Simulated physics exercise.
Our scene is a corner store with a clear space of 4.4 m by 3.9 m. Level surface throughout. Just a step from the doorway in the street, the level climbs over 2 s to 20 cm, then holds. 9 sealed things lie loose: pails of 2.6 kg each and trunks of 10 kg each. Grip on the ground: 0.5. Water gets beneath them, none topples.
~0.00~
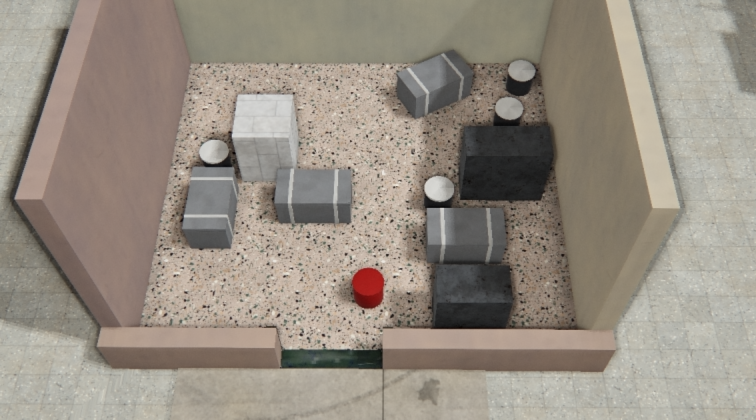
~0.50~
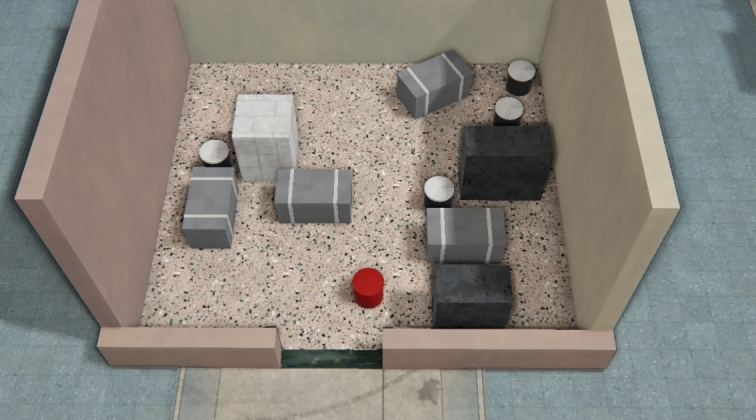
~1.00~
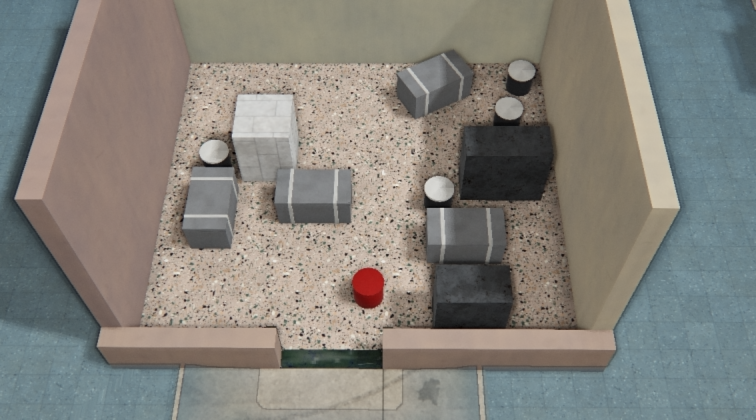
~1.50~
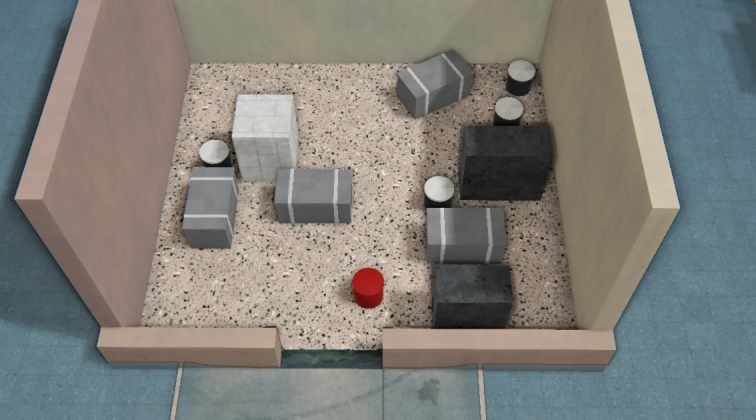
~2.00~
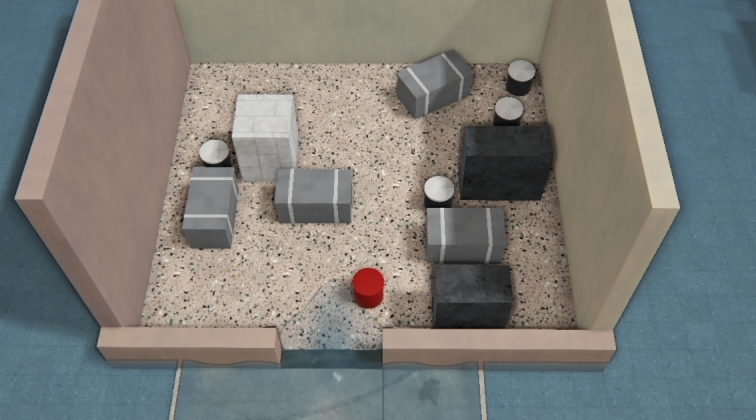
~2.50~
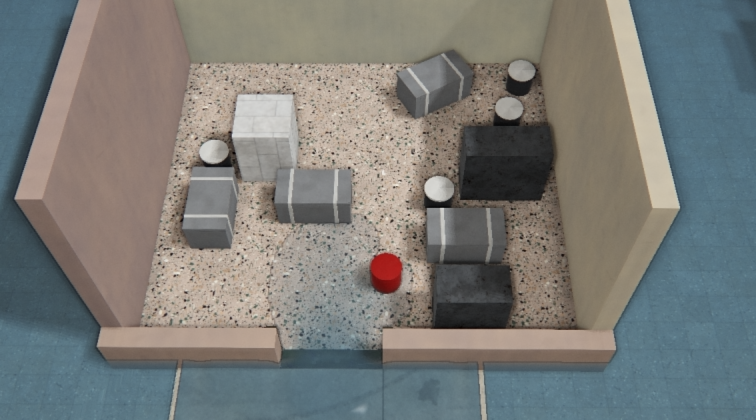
Water spread over the pavement outside a small walled store and crept in through the doorway, then the red pail near the entrance shifted slightly to the right while everything else stayed put.
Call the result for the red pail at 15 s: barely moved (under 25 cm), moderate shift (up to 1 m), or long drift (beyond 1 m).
Long drift.
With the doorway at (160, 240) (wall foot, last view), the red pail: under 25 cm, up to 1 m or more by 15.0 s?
I'd expect the red pail to get swept far off.
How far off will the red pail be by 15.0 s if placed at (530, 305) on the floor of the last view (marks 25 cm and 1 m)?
What happens is it creeps a short distance.
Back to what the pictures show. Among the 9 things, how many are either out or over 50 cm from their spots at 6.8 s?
By my reckoning, 6.
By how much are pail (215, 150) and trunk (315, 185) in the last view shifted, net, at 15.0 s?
100 cm, 200 cm.
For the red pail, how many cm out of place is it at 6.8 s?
Close to 300 cm.
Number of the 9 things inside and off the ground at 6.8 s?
Total: 9.
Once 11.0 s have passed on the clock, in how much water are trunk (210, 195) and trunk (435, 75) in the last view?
I'd estimate 5 cm for the first and 10 cm for the second.
After 3.5 s the red pail is near (413, 198), 1.1 m from its start, afloat; 1 afloat.
After 6.8 s the red pail is near (482, 85), 2.9 m from its start, afloat; 9 afloat.
After 11.0 s the red pail is near (487, 96), 2.8 m from its start, afloat; 9 afloat.
After 15.0 s the red pail is near (442, 92), 2.6 m from its start, afloat; 9 afloat.
